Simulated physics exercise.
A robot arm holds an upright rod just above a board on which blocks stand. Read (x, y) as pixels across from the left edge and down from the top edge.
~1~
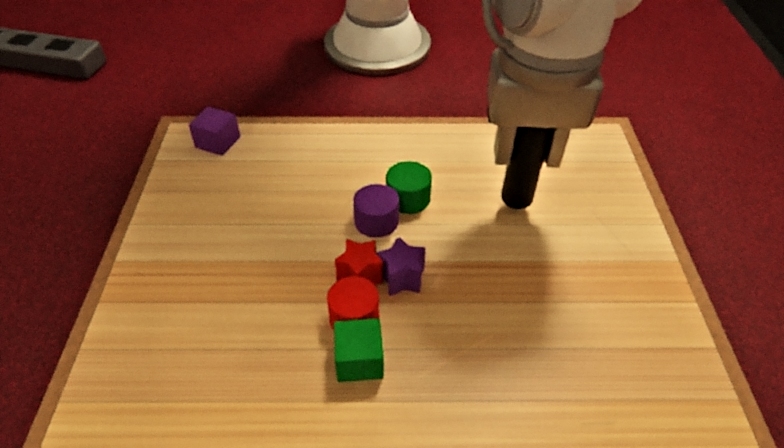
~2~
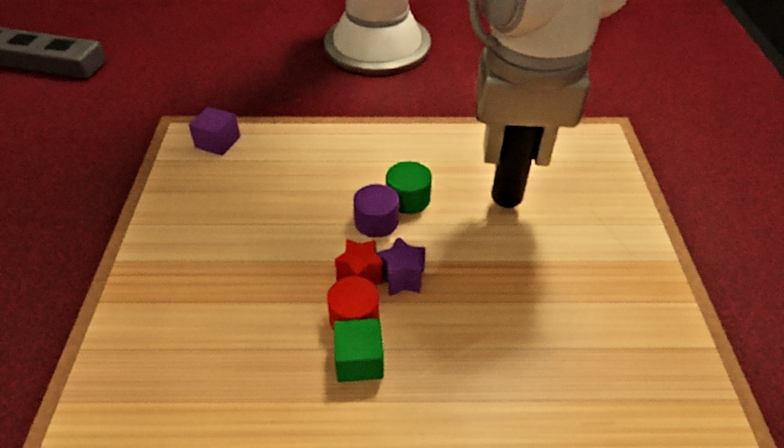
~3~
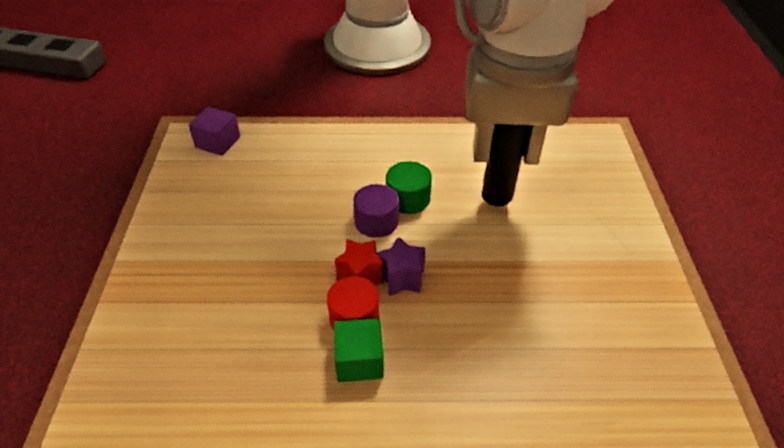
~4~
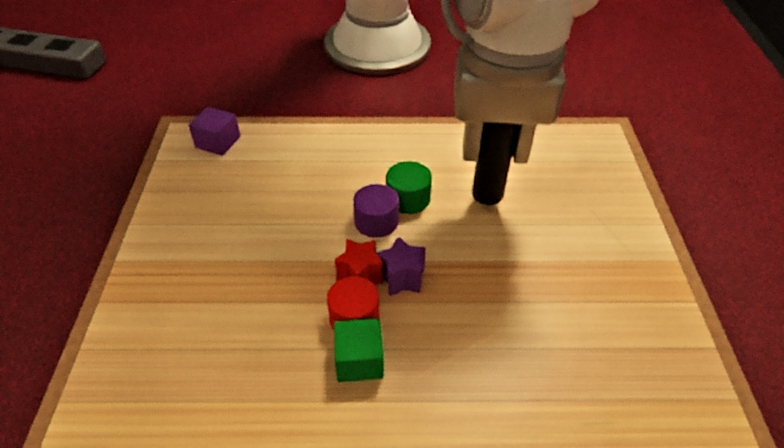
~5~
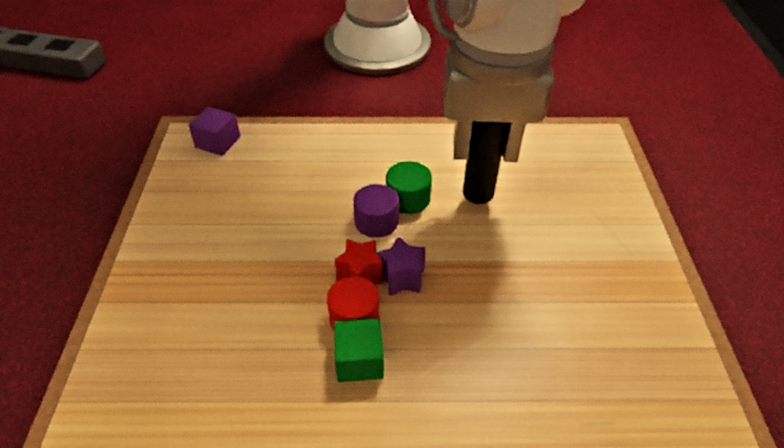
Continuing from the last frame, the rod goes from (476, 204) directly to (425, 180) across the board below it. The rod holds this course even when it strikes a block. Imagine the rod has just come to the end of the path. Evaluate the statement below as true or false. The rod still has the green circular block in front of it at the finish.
The statement is false.
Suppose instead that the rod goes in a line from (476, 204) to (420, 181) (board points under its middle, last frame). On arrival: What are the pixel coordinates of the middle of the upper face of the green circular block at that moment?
Around pixel (388, 173).
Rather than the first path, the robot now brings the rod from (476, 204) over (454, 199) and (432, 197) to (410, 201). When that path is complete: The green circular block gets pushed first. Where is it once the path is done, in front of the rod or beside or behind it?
Prediction: Still leading.
On the path given first. Halfway along, rod (451, 181); nothing pushed yet.
At the end, rod (426, 170); purple circular block (373, 201); green circular block (397, 173).
